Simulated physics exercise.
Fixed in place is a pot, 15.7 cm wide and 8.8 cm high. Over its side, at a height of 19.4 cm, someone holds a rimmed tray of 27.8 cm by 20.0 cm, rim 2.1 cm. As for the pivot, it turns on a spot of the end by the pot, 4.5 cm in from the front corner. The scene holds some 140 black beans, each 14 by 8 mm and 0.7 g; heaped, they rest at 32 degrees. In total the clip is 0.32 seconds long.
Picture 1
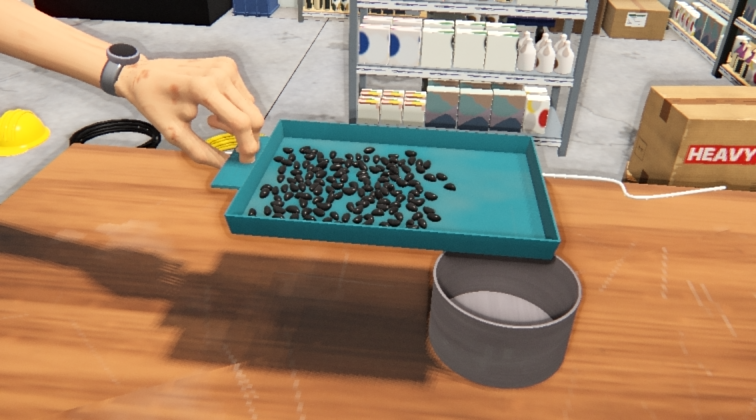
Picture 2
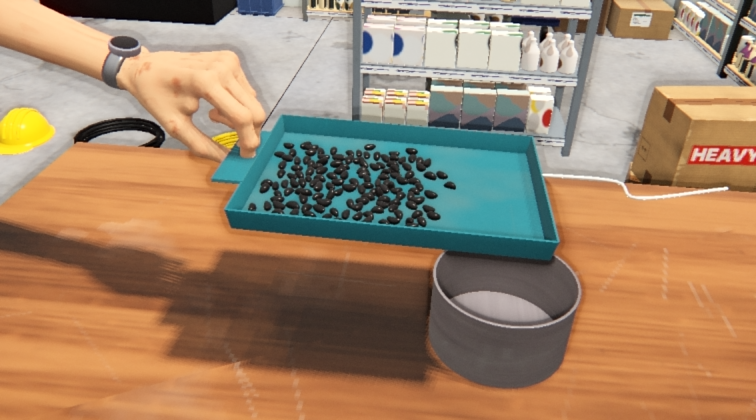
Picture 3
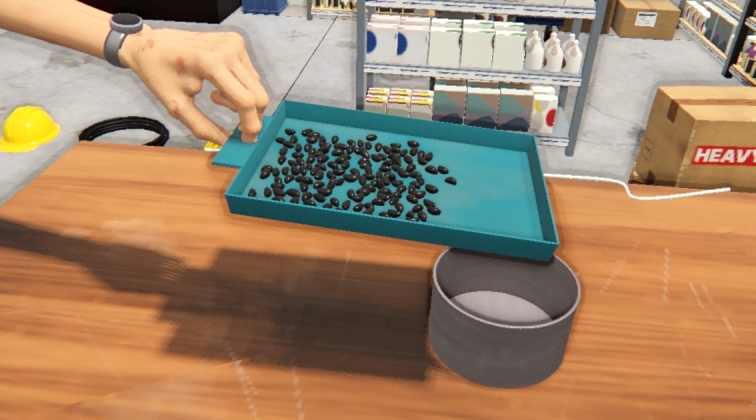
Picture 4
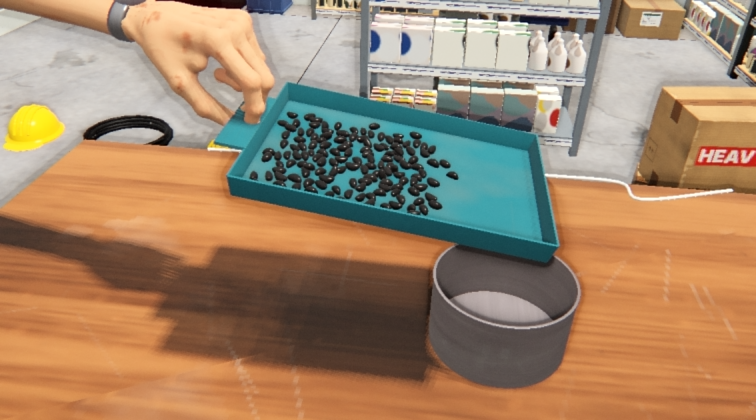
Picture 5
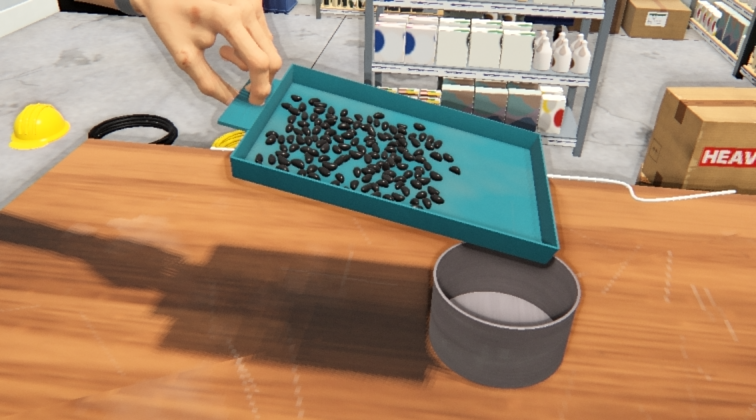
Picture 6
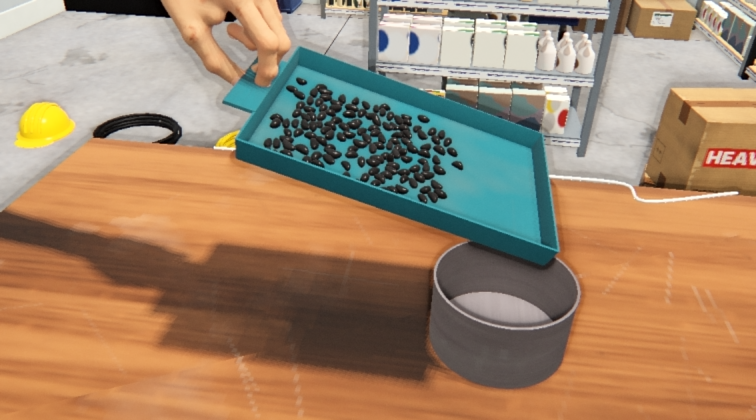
At first, a hand holds a teal rimmed tray of scattered black beans nearly level above a wooden table, its right end over a grey pot. The hand then steadily raises the left end, slanting the tray down toward the right, while the beans shift only slightly across it.
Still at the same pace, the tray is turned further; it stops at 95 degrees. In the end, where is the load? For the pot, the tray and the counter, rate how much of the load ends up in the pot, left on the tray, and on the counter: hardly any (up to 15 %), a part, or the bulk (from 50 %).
Pot: Hardly any; tray: Hardly any; counter: The bulk.
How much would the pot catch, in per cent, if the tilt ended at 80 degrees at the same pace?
I'd put it at close to 5 per cent.
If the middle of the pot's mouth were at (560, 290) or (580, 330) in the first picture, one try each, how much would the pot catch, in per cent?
Near 55 and 95 percent, one try each.
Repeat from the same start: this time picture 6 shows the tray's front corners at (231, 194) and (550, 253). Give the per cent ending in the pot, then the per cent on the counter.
Split: Pot = 0, counter = 100.
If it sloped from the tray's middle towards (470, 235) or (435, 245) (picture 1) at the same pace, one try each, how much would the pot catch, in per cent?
The share comes to roughly 0 in a hundred, then roughly 0 in a hundred.
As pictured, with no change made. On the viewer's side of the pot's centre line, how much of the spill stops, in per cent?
Some 90 per cent.
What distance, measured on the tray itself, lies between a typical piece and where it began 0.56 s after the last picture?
About 17 cm.
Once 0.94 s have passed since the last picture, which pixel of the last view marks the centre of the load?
The middle of the load should be at about (562, 224) by then.
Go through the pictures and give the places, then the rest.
The first picture shows tray tilt 0 degrees, front corners at (230, 213) and (555, 239); middle of the pieces at (354, 186); pot at (506, 278).
The second picture shows tray tilt 1 degrees, front corners at (230, 208) and (554, 239); middle of the pieces at (355, 182).
The third picture shows tray tilt 4 degrees, front corners at (230, 193) and (554, 241), lowest corner right front; middle of the pieces at (356, 173).
The fourth picture shows tray tilt 9 degrees, front corners at (232, 174) and (554, 243), lowest corner right front; middle of the pieces at (358, 161).
The fifth picture shows tray tilt 13 degrees, front corners at (236, 156) and (555, 245), lowest corner right front; middle of the pieces at (362, 150).
The sixth picture shows tray tilt 17 degrees, front corners at (241, 138) and (555, 248), lowest corner right front; middle of the pieces at (367, 139); pot at (506, 279).
Then, 0.56 s after the last picture, tilt 54 degrees; the tray holds 95 %, the pot 0 %.
Then, 0.94 s after the last picture, tilt 79 degrees; the tray holds 65 %, the pot 0 %.
Then, 1.40 s after the last picture, tilt 95 degrees; the tray holds 10 %, the pot 5 %.
In the end, pot 5 %, tray 0 %, counter 90 %.
